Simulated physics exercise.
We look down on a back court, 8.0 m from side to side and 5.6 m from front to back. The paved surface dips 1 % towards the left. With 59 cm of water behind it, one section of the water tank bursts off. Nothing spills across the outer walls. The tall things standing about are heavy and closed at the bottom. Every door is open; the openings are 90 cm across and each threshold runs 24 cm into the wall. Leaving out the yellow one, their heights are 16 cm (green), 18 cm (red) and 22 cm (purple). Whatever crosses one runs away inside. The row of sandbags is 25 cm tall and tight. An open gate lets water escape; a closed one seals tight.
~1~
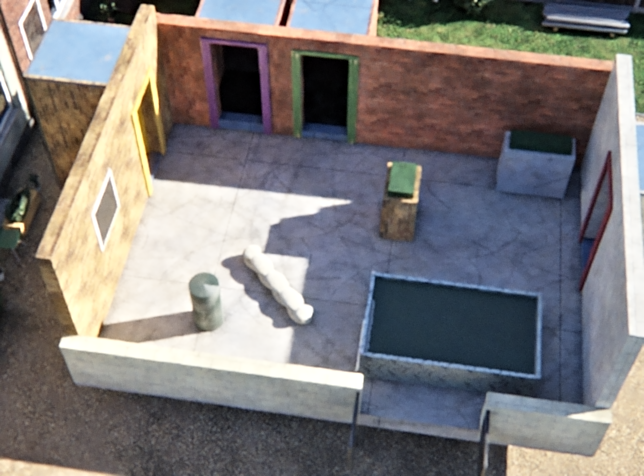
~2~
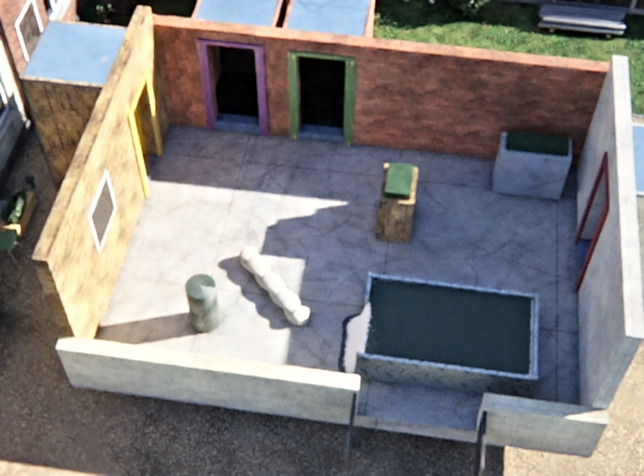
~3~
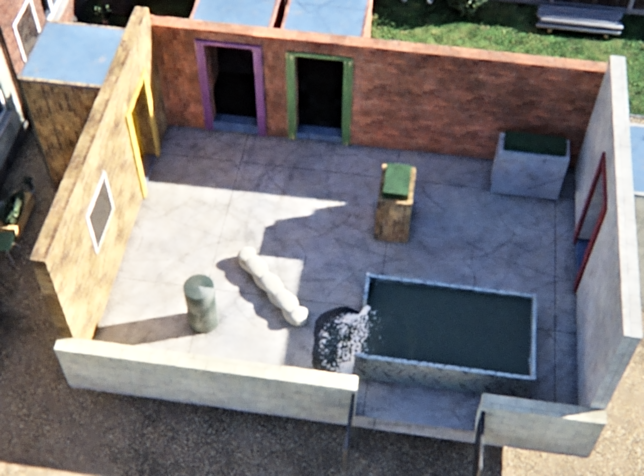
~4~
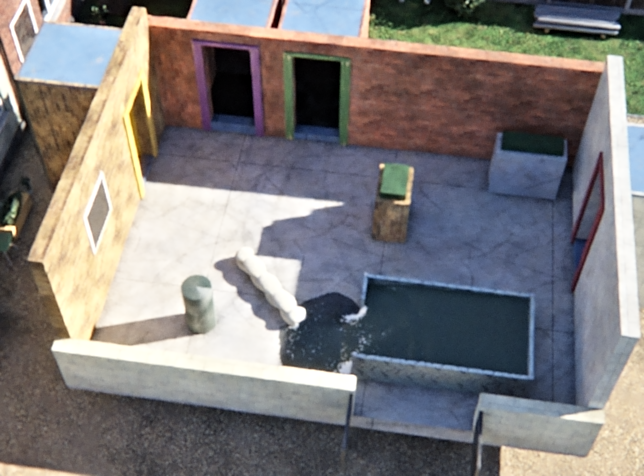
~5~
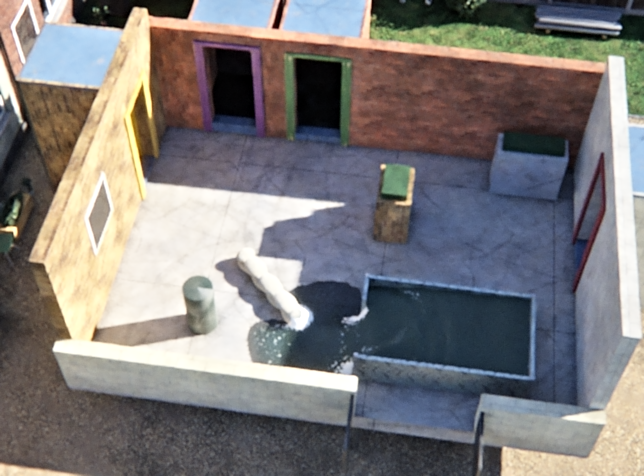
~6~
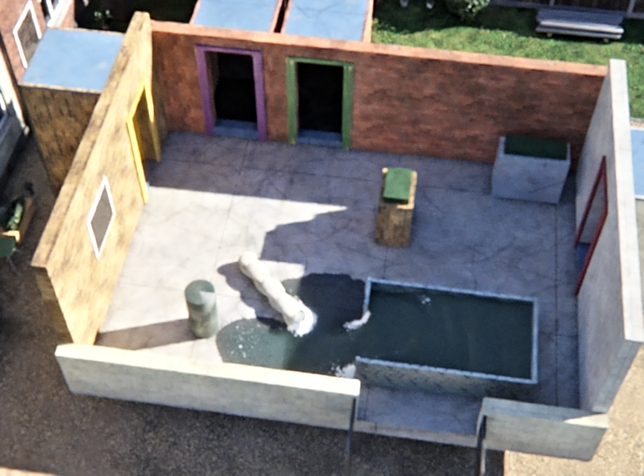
The clip opens on a walled, paved court seen from above, with still, dark water filling a rectangular tank. The tank's left end breaks open and water spills out in a foaming burst, then spreads left in a dark pool, washing around the near end of a long white object and widening close to a grey-green cylinder.
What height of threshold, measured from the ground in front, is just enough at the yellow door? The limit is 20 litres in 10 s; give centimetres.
Close to 12 cm is just enough.
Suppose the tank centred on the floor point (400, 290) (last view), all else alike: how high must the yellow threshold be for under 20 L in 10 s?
Then roughly 14.5 cm.
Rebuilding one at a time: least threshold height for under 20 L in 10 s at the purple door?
About 16 cm at purple.
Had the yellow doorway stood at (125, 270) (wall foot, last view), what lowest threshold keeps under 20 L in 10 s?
Roughly 8.5 cm.
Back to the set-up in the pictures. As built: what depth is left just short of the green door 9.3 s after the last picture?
Some 7.0 cm.
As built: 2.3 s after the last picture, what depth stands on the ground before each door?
In cm: Green 0, yellow 0, red 0, purple 0.
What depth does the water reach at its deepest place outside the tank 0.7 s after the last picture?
About 36 cm.
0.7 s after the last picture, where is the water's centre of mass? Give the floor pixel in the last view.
At about (399, 350).
Then, 0.7 s after the last picture water covers 15 % of the floor, deepest (36 cm) near (355, 357); it has not reached the yellow door.
Then, 2.3 s after the last picture water covers 45 % of the floor, deepest (40 cm) near (87, 372); it has not reached the yellow door.
Then, 9.3 s after the last picture water covers 80 % of the floor, deepest (14 cm) near (156, 170); 13 cm at the yellow door, 85 litres in over its 7 cm threshold.
At the yellow door as built, the water peaked near 15 cm, 7.7 s after the last picture.
Run again over the same 10 s with other heights there, 37 litres in over 10.5 cm, 8 litres over 14 cm. The limit of 20 litres is kept from about 12 cm up.
